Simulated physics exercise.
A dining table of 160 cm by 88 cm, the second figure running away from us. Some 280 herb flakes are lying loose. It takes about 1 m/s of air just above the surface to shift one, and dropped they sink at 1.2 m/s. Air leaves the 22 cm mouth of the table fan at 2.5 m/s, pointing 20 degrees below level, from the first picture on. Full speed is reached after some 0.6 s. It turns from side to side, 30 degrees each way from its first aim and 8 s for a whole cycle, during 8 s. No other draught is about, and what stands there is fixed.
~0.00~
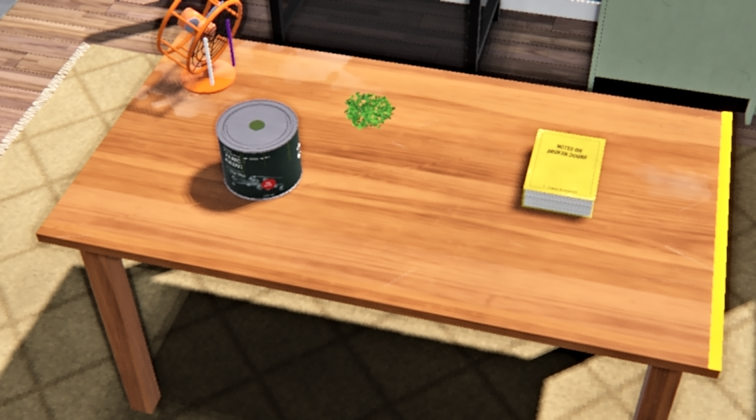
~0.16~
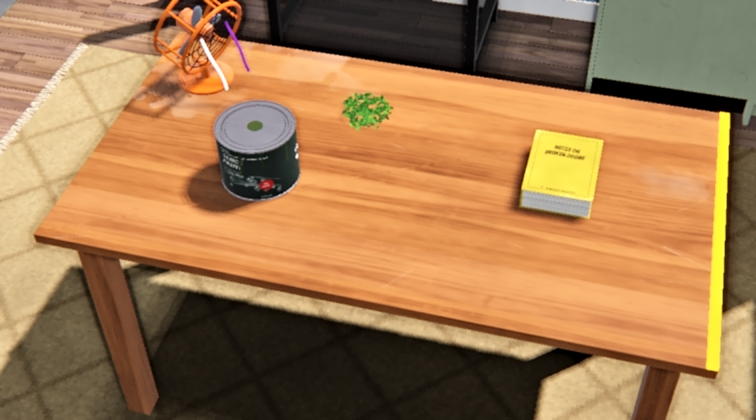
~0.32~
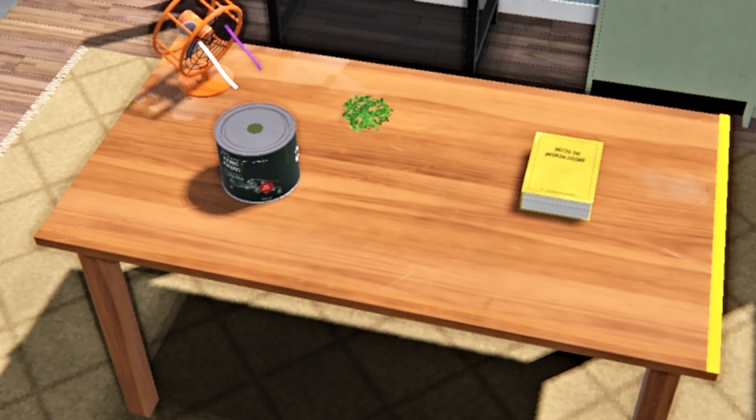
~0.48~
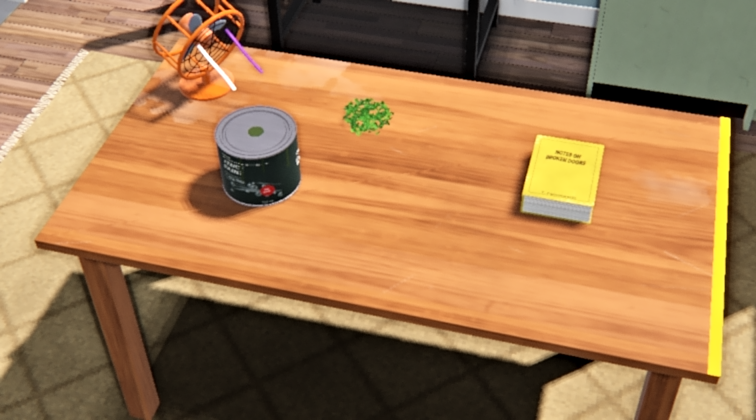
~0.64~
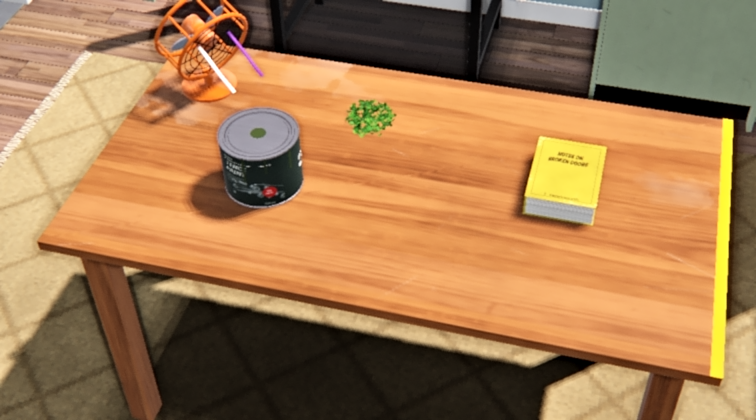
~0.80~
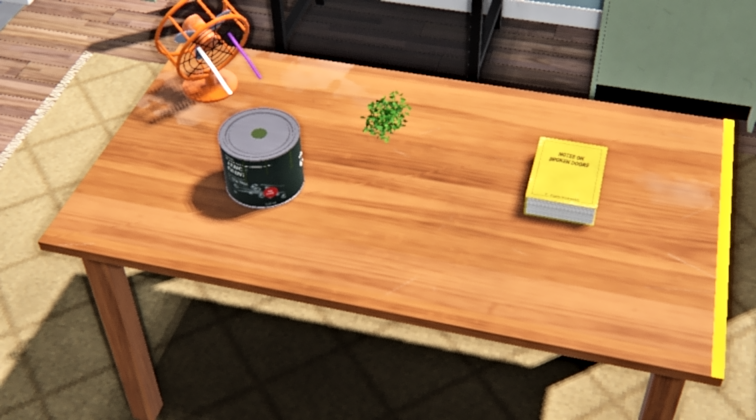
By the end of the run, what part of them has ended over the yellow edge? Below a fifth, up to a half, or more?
The share over the yellow edge is above half.
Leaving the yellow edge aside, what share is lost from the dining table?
Some 30 per cent.
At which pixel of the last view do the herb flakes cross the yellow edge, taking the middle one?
At about (733, 133).
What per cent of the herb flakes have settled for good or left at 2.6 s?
About 5 %.
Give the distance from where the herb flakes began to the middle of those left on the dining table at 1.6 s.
About 60 cm.
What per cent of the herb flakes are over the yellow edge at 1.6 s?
About 0 %.
After 1.6 s, 0 % are over the yellow edge; the middle of those left on the top is near (598, 122); 0 % are gone or lie where they will stay.
After 2.6 s, 12 % are over the yellow edge; the middle of those left on the top is near (663, 122); 6 % are gone or lie where they will stay.
After 4.4 s, 14 % are over the yellow edge; the middle of those left on the top is near (674, 120); 15 % are gone or lie where they will stay.
After 8.0 s, at the end, 66 % are over the yellow edge.
